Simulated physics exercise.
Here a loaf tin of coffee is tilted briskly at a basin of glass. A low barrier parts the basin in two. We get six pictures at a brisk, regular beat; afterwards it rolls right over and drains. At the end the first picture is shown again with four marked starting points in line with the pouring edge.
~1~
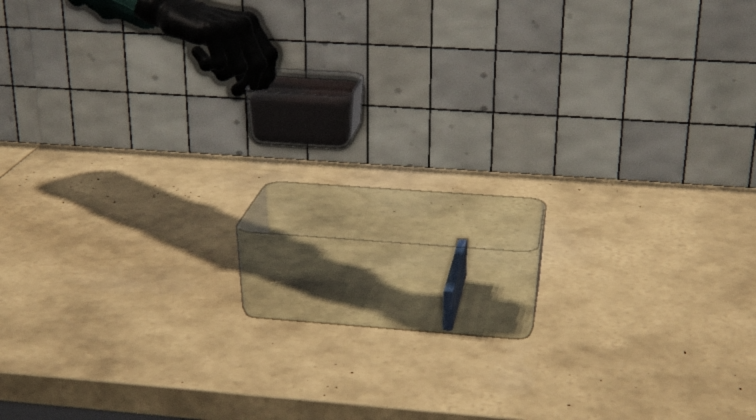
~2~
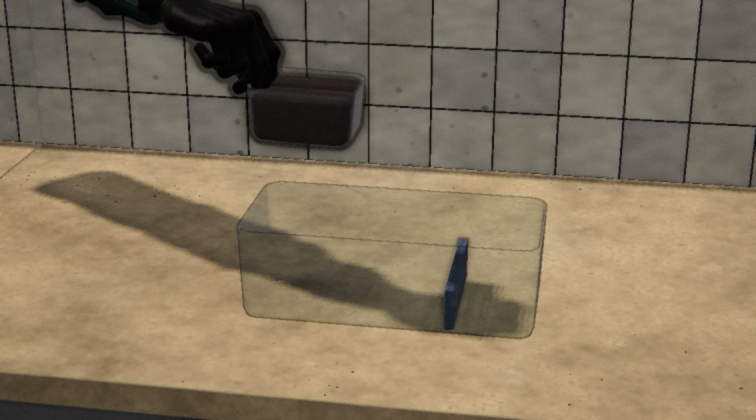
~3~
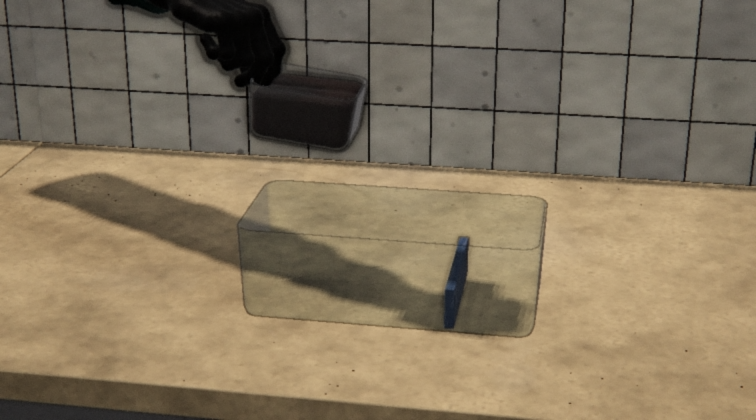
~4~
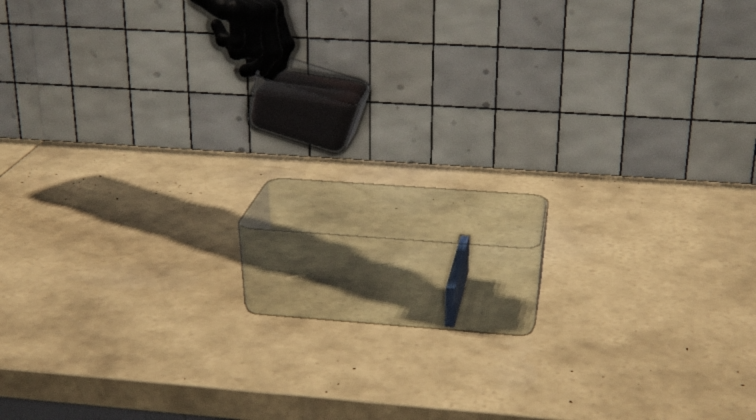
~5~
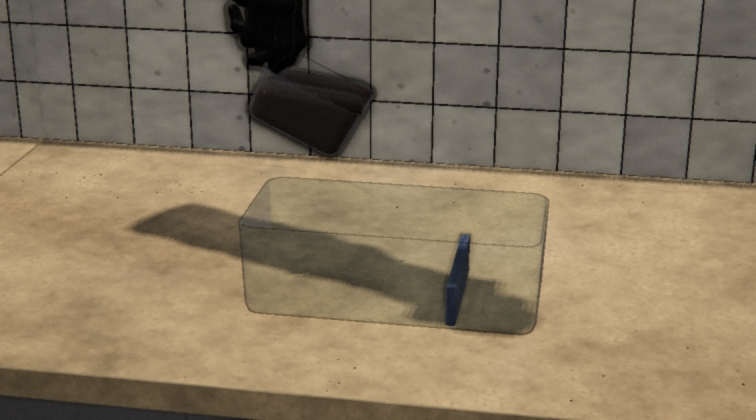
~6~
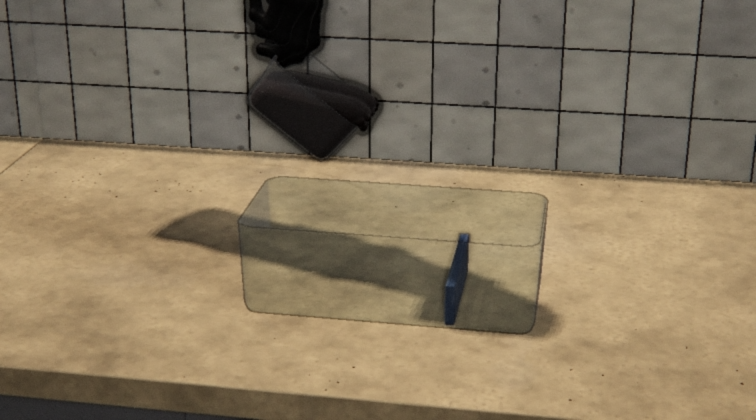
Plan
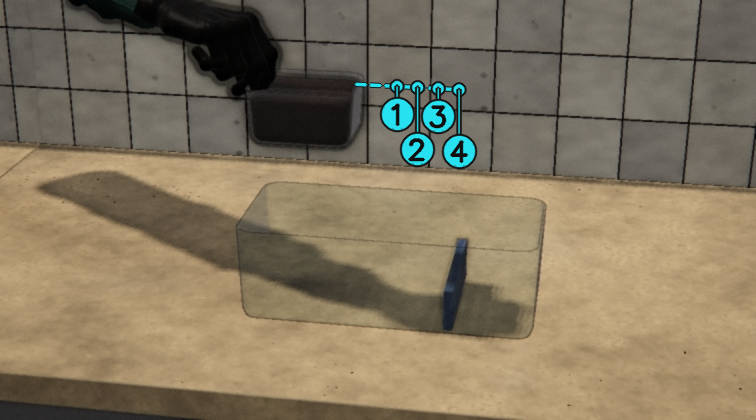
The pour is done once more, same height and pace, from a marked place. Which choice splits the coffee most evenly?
I would pick place 2.
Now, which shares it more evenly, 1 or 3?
Here it is place 3.
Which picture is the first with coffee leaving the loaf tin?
Picture 5.
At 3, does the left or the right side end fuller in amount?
More ends on the right.
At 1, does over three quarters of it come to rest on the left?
Yes, it does.
On the marked copy, 1 at (397, 86); 2 at (417, 87); 3 at (438, 88); 4 at (459, 89).
Choosing 1, about 84 % ends left of the wall and 12 % right of it; 4 % is lost outside.
Choosing 2, about 54 % ends left of the wall and 42 % right of it; 4 % is lost outside.
Choosing 3, about 30 % ends left of the wall and 64 % right of it; 6 % is lost outside.
Choosing 4, about 16 % ends left of the wall and 80 % right of it; 4 % is lost outside.
